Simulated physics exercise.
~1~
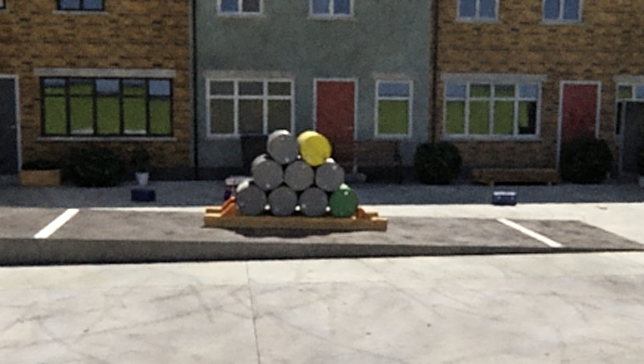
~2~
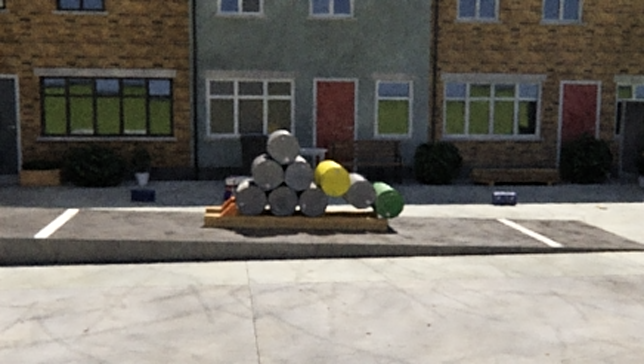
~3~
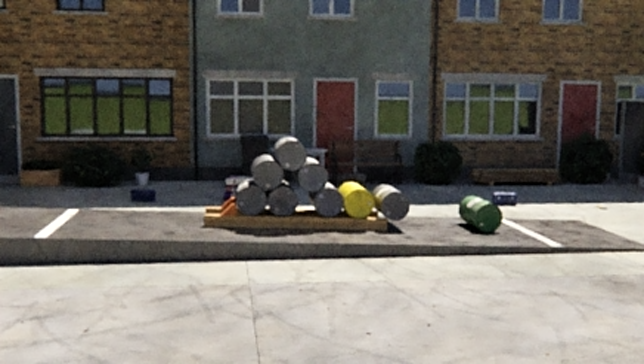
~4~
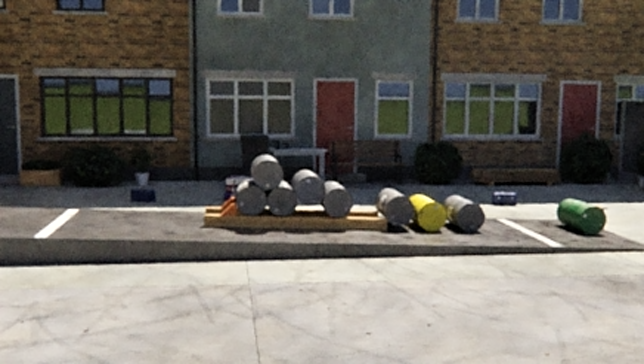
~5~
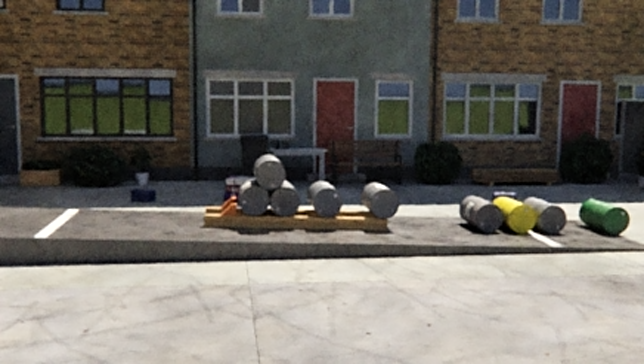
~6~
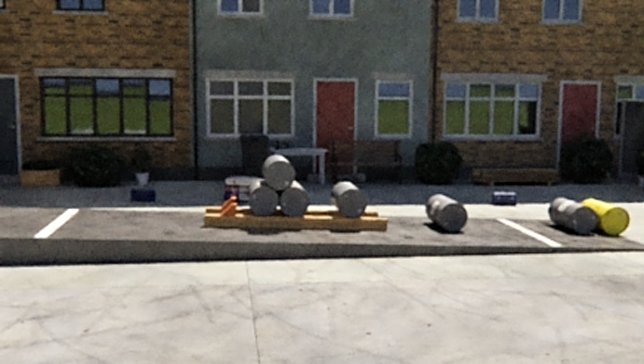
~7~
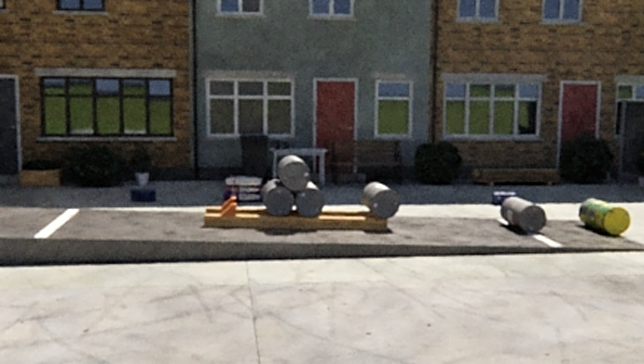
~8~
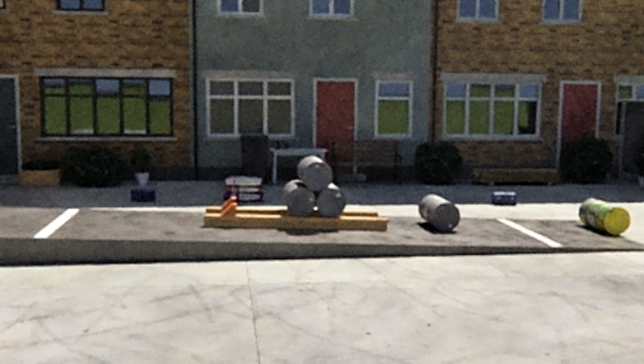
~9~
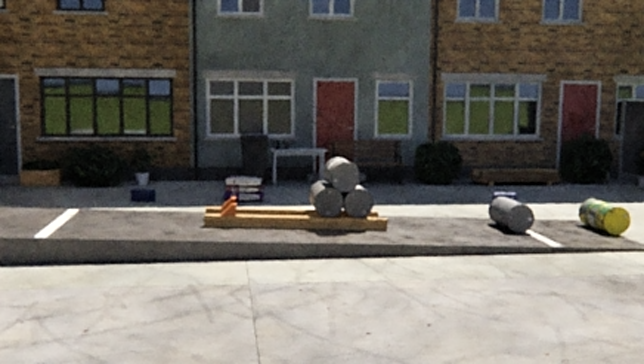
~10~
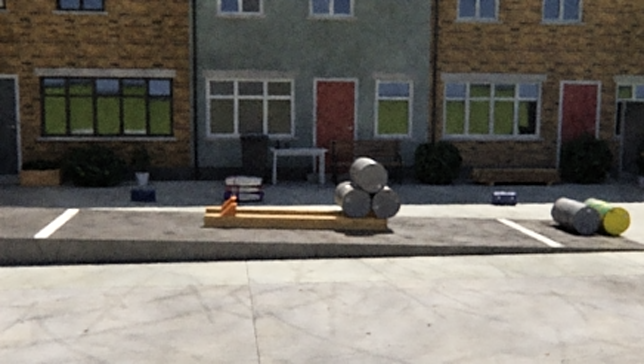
At first, a pyramid of gray drums with one yellow and one green sits on low wooden bearers in front of a row of brick and gray-green houses. The green drum at the lower right rolls off to the right, and the yellow one drops down the side of the stack after it. The pile collapses as gray drums and the yellow one follow across the pad, and both colored drums pass the right white line. The remaining three slide along the bearers still stacked, ending at their right end, while a gray drum rests beside the colored ones beyond the line.
